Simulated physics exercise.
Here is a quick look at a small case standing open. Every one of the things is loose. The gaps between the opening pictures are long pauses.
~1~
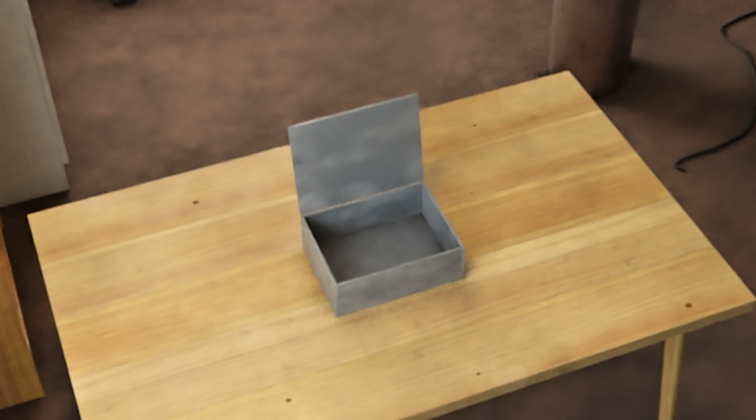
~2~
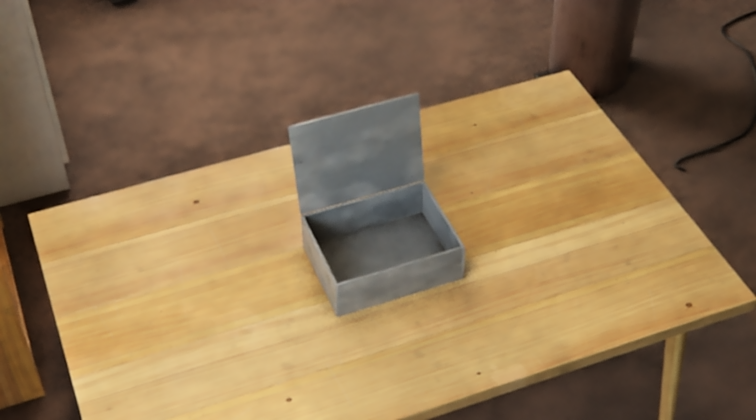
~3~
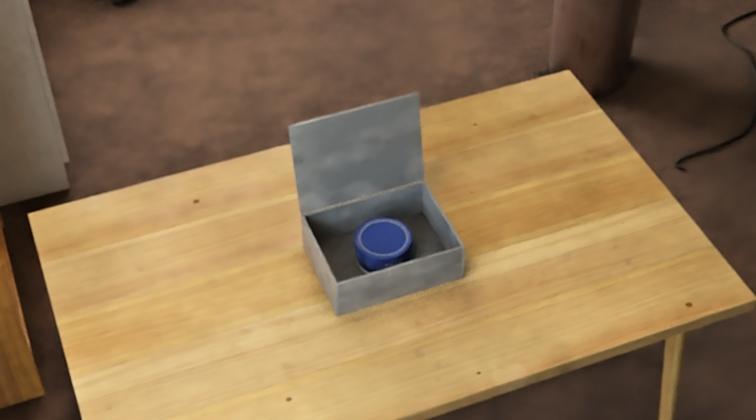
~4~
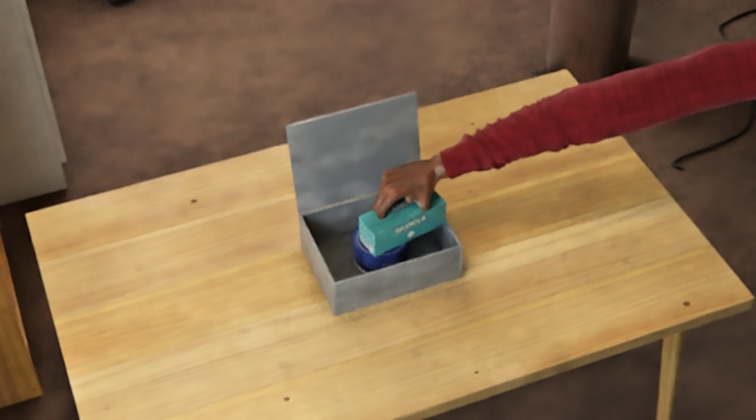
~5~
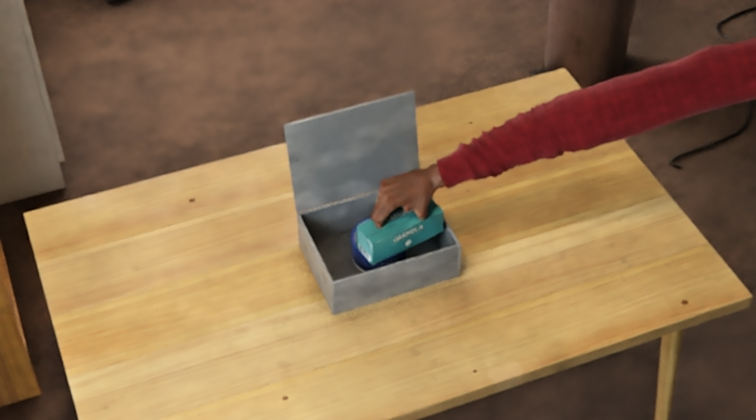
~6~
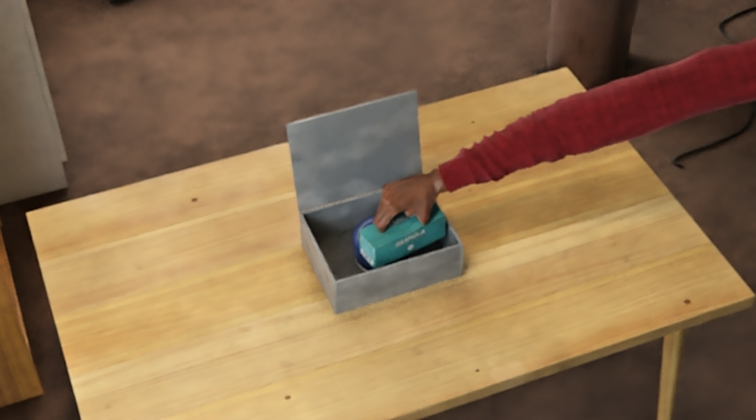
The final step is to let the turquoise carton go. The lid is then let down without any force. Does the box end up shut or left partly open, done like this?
Most likely the lid will not meet the rim.
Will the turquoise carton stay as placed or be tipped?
The turquoise carton stays as placed.
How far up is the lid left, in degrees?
Lid angle from rim - close to 18°.
Then, 1.40 s on from there, lid 76° above the rim.
Then, 1.70 s on from there, lid 47° above the rim.
In the end, lid 18° above the rim; left askew, turquoise carton; blue tub unmoved. At the end, from the last picture's camera, turquoise carton near (404, 234).
